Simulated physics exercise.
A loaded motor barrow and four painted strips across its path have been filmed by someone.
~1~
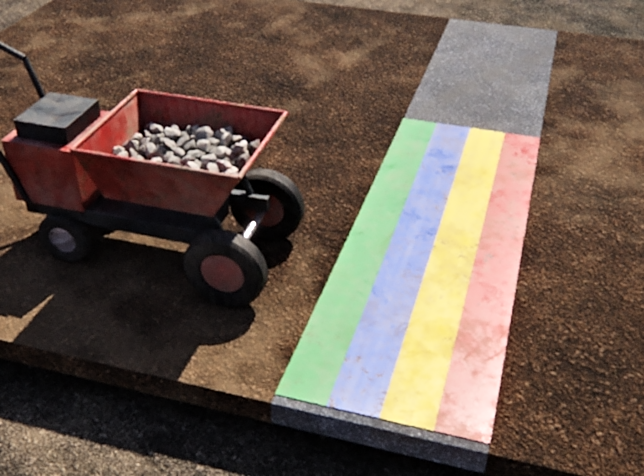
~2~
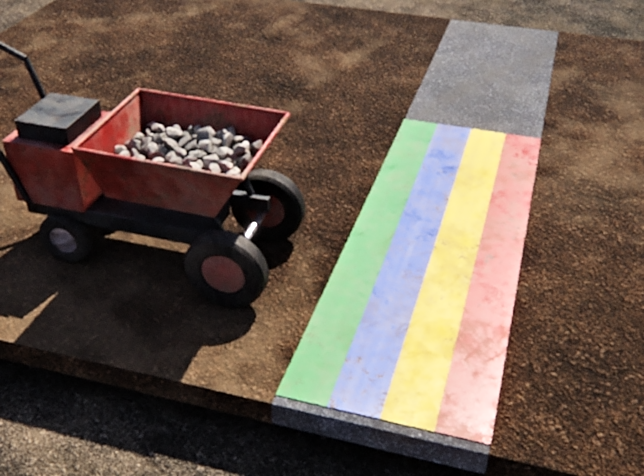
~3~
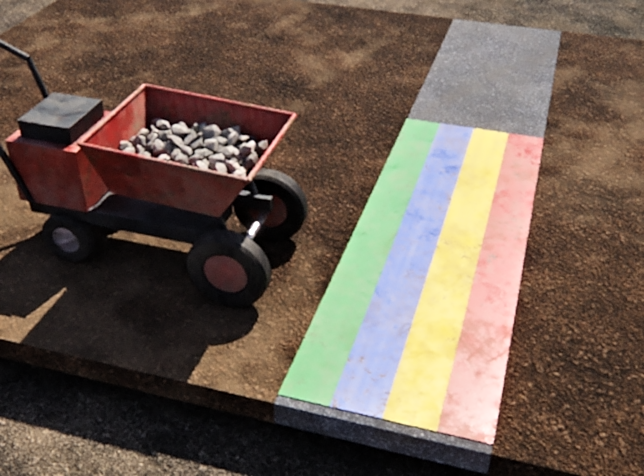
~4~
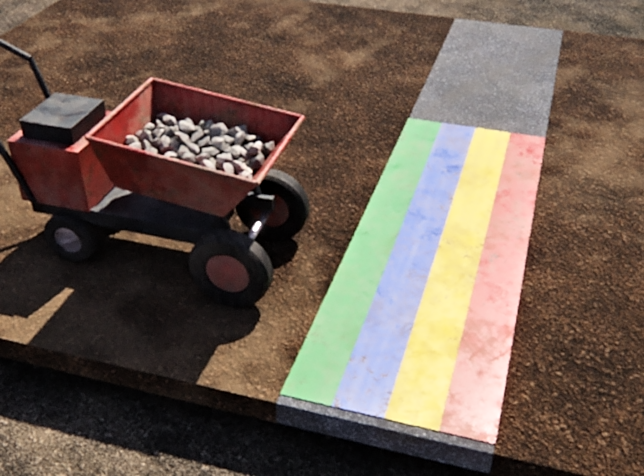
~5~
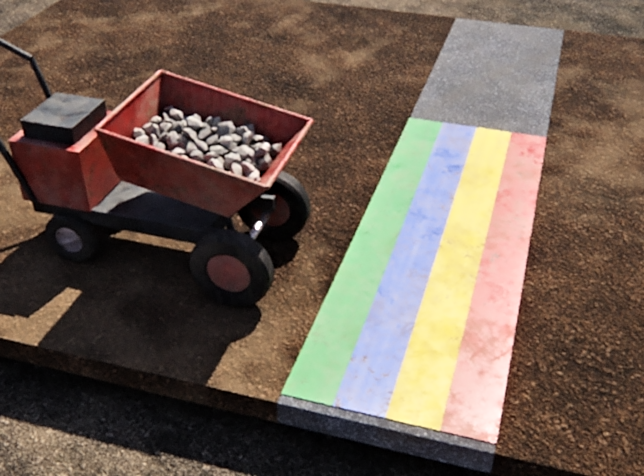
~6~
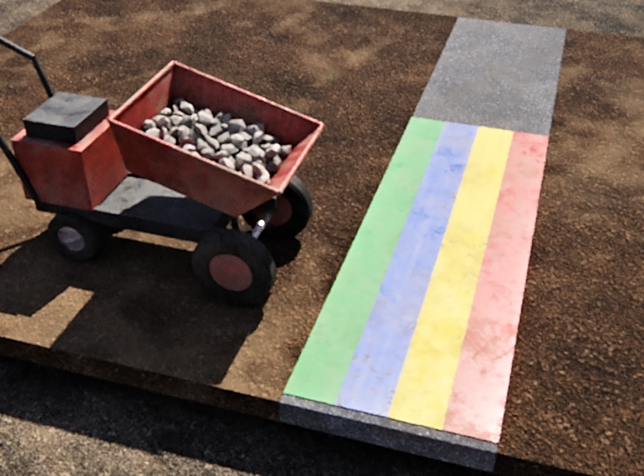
Red skip of a motor barrow loaded with broken stones tilting forward to the right, beside green, blue, yellow and red strips.
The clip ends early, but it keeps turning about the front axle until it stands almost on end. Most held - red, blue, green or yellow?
Blue holds the most.
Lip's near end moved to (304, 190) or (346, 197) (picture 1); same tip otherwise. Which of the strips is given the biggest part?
The strip in yellow the first time, the red one the second time.
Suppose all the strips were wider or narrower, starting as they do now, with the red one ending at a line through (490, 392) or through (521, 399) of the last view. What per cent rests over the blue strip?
About 40 % and 40 %.
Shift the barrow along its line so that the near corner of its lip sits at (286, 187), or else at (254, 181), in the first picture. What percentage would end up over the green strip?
The first stop gives 0 per cent; the second gives 10 per cent.
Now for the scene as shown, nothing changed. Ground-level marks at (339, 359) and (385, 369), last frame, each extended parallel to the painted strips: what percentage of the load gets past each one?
About 80 percent, then about 40 percent.
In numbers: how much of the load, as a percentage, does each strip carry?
I'd say the green strip has near 25, the blue strip near 40, the yellow strip near 20 and the red strip near 5 per cent.
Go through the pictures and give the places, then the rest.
In the first picture, lip of the skip near (239, 179), level; top of the load near (196, 155), broken stones; green strip near (320, 353); blue strip near (370, 363); yellow strip near (420, 374); red strip near (472, 386).
In the second picture, lip of the skip near (241, 180), level; top of the load near (192, 147).
In the third picture, lip of the skip near (248, 181), tipped barely; top of the load near (183, 150).
In the fourth picture, lip of the skip near (257, 184), tipped a little; top of the load near (181, 138).
In the fifth picture, lip of the skip near (267, 188), tipped a little; top of the load near (179, 144).
In the sixth picture, lip of the skip near (279, 193), tipped clearly; top of the load near (175, 133); green strip near (329, 352); blue strip near (378, 362); yellow strip near (428, 373); red strip near (480, 385).
Shortly afterwards, skip tipped steeply; the whole lot in the skip.
Next, skip tipped steeply; all but a few in the skip; only a few over the green strip.
Some moments later, skip tipped right over; near a third in the skip; a little over the green strip; near a third over the blue strip; a little over the yellow strip; only a few over the red strip; only a few off the paint.
In the end, skip tipped right over; a little in the skip; near a quarter over the green strip; near a third over the blue strip; near a quarter over the yellow strip; a little over the red strip; only a few off the paint.
